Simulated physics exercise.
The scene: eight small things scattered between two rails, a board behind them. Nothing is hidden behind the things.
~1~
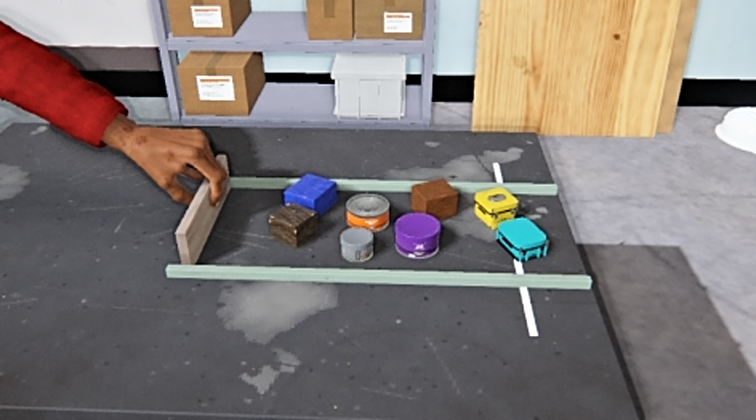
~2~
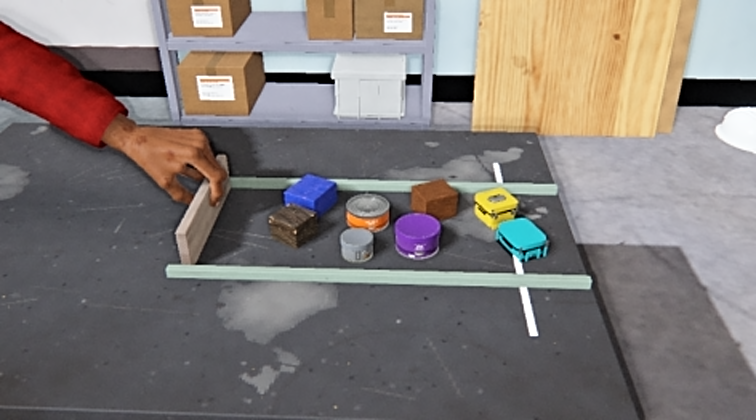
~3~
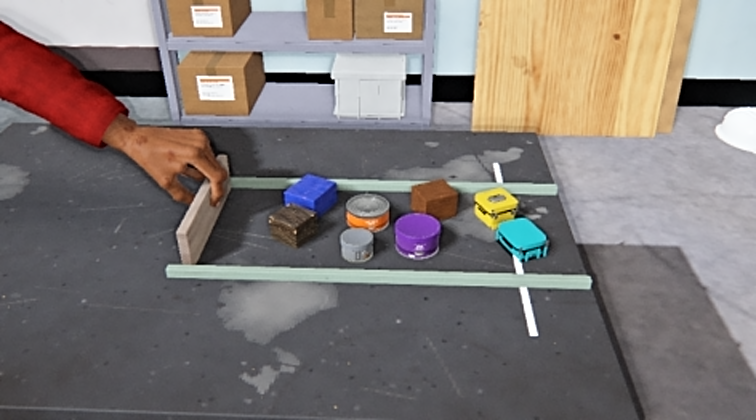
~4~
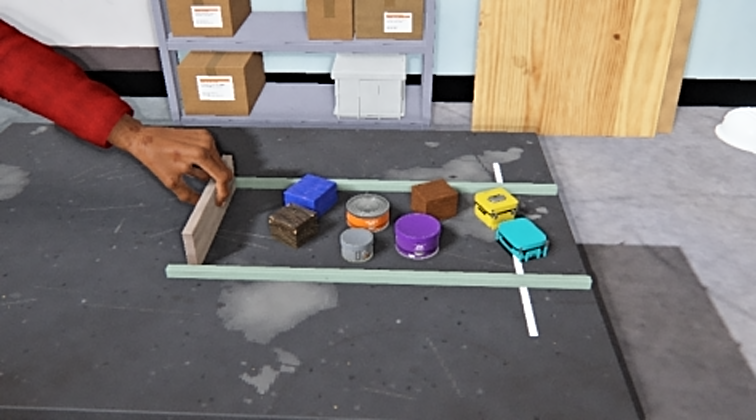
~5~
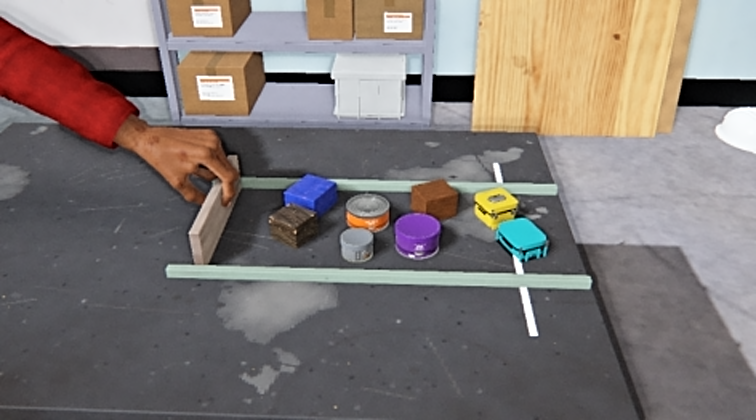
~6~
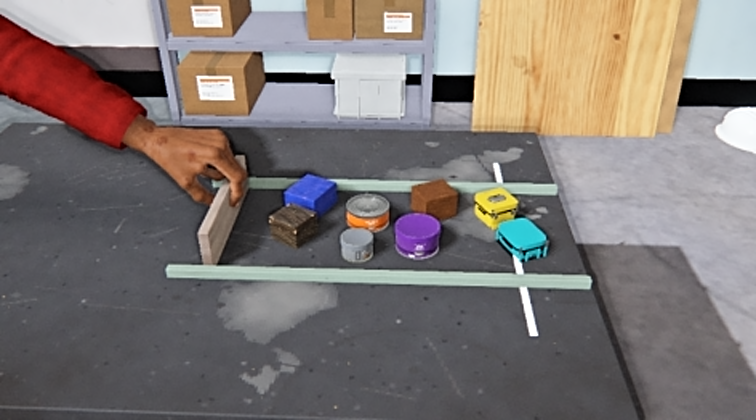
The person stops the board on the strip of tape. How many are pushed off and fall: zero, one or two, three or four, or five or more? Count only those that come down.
Outcome: The number that fall off is one or two.
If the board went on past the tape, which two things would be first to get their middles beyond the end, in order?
They are the yellow case, the turquoise case.
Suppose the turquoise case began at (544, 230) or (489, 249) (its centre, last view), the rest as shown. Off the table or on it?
Place by place, it drops off; comes down.
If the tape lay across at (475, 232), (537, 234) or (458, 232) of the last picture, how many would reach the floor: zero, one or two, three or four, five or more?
One after another: None at all; 5 or more; no fall at all.
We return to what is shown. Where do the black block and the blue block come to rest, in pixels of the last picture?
First (530, 227), then (524, 198).
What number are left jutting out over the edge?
3 of them.
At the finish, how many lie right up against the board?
That makes 3.
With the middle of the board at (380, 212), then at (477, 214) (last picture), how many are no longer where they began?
At the one place 6, at the other 8.
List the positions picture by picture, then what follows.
Turquoise case (521, 240); yellow case (495, 208); brown block (434, 201); board (206, 208); tape (511, 233), in the first picture.
Yellow case (495, 208); orange pot (368, 214), in the second picture.
Brown block (434, 201); board (207, 208), in the third picture.
Turquoise case (521, 241); blue block (311, 197), in the fourth picture.
Yellow case (495, 208); purple tin (418, 237), in the fifth picture.
Turquoise case (521, 241); yellow case (495, 208); brown block (434, 201); board (226, 208); tape (511, 233), in the sixth picture.
Soon after, none off yet; turquoise case at rest near (521, 241); yellow case at rest near (495, 208); brown block at rest near (437, 201).
At rest, the number that fall off is one or two; fallen, yellow case and turquoise case.
